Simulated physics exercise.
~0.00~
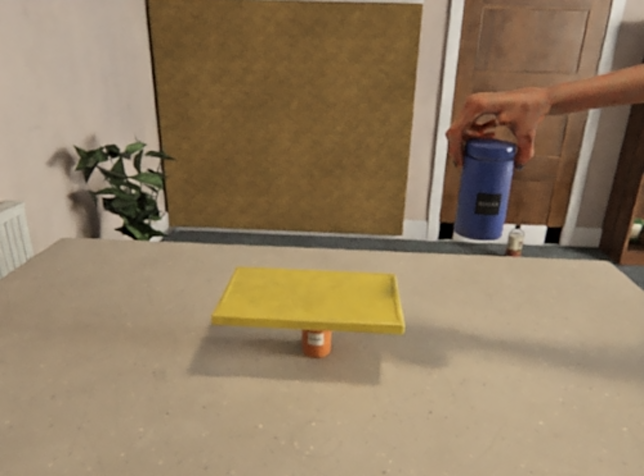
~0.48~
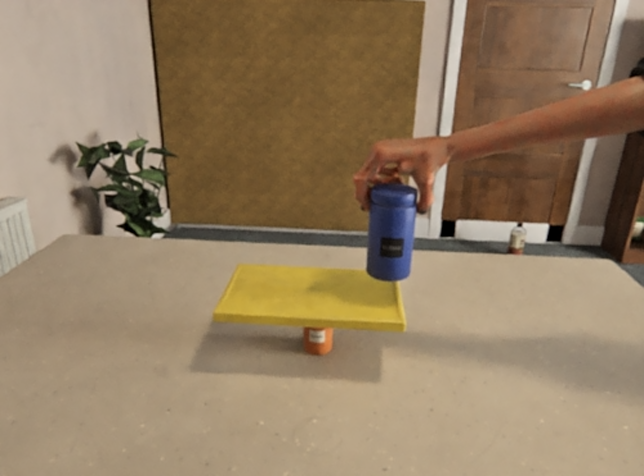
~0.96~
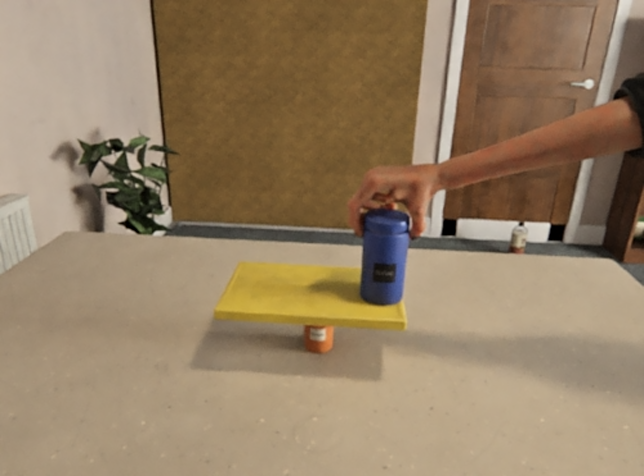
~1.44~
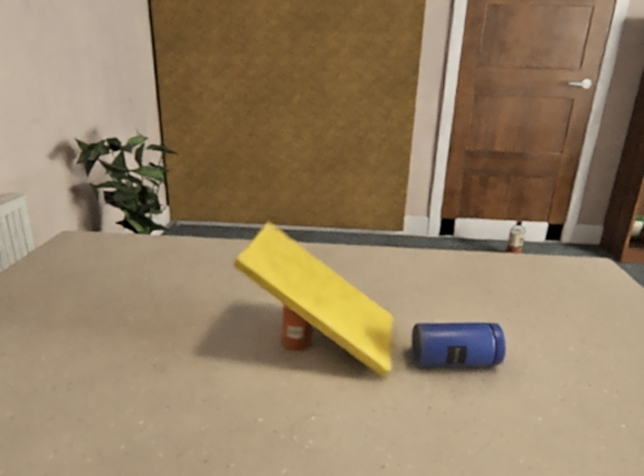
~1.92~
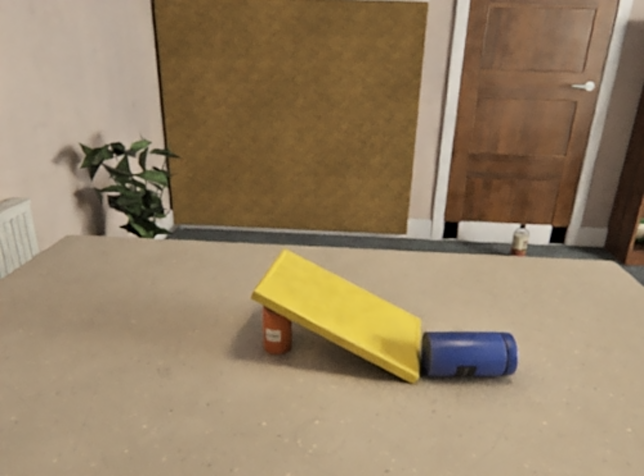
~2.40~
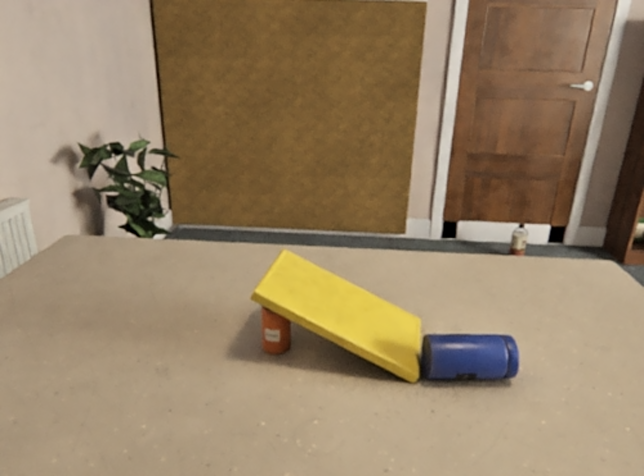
A hand reaches in from the right holding a blue jar above a tabletop in a room with a plant and a wooden door behind, seen from the front by a slightly swaying camera. On the table, a flat yellow lid balances on a small upright orange shaker. The hand carries the jar left and lowers it upright onto the lid's right end, then lets go and withdraws. The lid tips down to the right, and the jar ends up on its side on the table. The shaker shifts left, still upright, and the lid comes to rest sloping from it down beside the fallen jar.
